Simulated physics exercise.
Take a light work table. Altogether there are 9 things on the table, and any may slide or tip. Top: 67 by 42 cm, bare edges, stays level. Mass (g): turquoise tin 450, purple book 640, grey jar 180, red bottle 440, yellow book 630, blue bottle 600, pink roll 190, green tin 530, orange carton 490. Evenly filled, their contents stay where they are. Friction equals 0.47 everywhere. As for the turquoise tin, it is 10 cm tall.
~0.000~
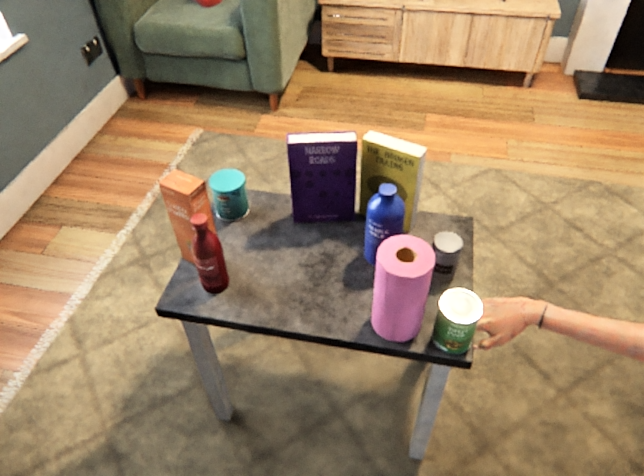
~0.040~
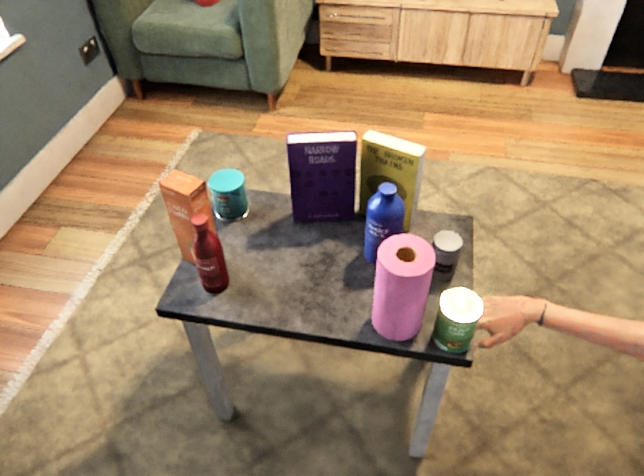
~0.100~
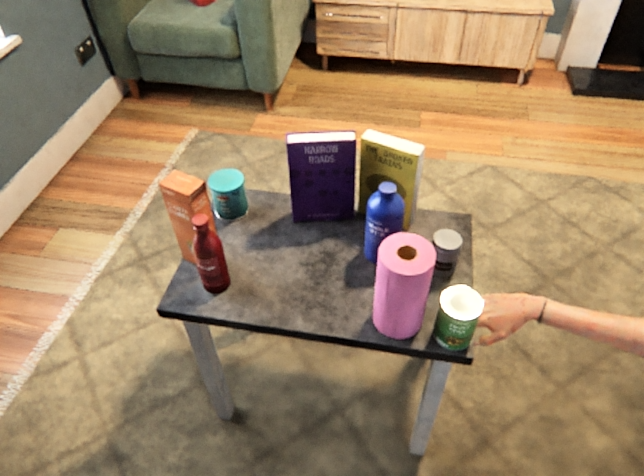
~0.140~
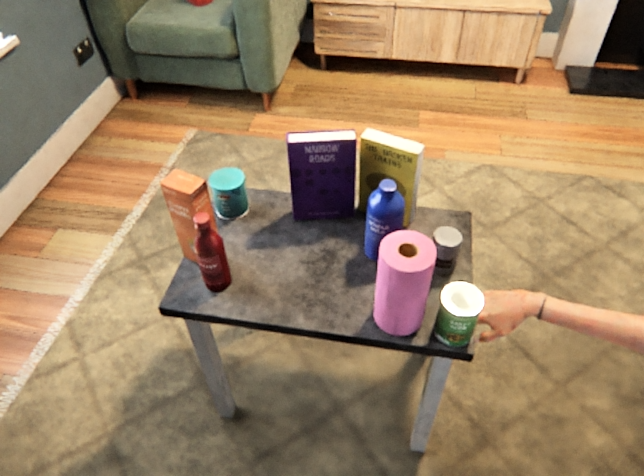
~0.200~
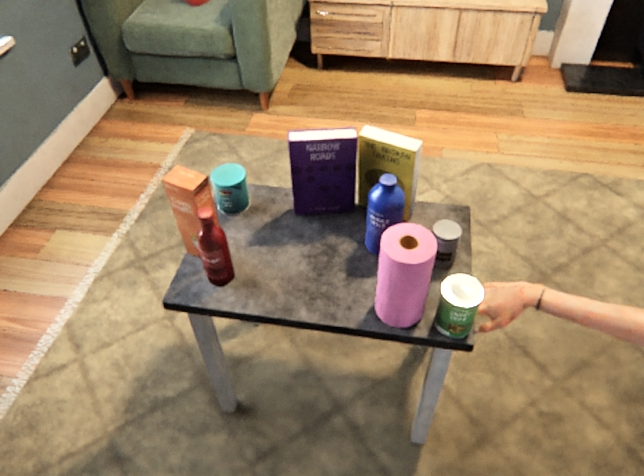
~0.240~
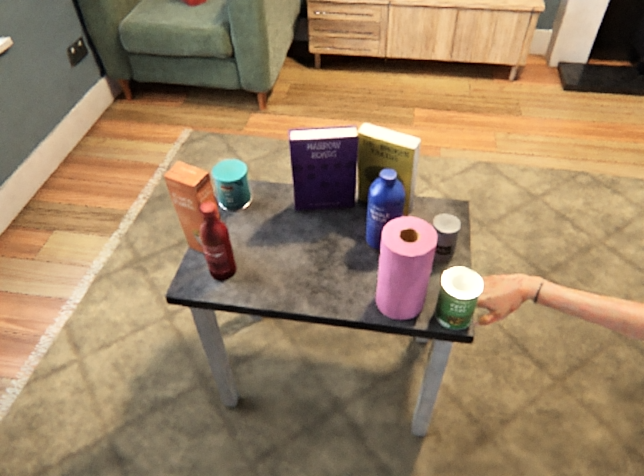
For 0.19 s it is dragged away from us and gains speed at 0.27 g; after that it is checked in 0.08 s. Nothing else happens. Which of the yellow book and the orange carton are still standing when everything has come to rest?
The yellow book overbalances; the orange carton overbalances.
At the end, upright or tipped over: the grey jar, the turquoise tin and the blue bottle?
Here's how it ends: The grey jar never goes down, the turquoise tin never goes down, and the blue bottle never goes down.
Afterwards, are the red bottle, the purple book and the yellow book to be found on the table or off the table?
Red bottle: Stays in bounds; purple book: Goes out of bounds; yellow book: Goes out of bounds.
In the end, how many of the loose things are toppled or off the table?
The count is 3.
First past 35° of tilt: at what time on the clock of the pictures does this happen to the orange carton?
I'd put it at some 0.5 s.
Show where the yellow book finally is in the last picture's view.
It stops at about (390, 268).
Around 0.54 s, table 7 cm from its start; yellow book now off the table; orange carton at 36° to upright near (222, 188); purple book at 16° to upright.
Around 0.74 s, table 7 cm from its start; purple book now off the table; orange carton at 74° to upright near (251, 194); red bottle at 6° to upright.
Around 0.84 s, table 7 cm from its start; orange carton on its side near (266, 202); red bottle at 7° to upright.
Around 1.04 s, table 7 cm from its start; orange carton on its side near (281, 210); red bottle at 4° to upright.
Finally (1.9 s), off the table and tipped over, purple book and yellow book; on their side or leaning hard on the table, orange carton; the other 6 still in place (within 5 cm). In the last view, yellow book near (390, 268), orange carton near (281, 210).
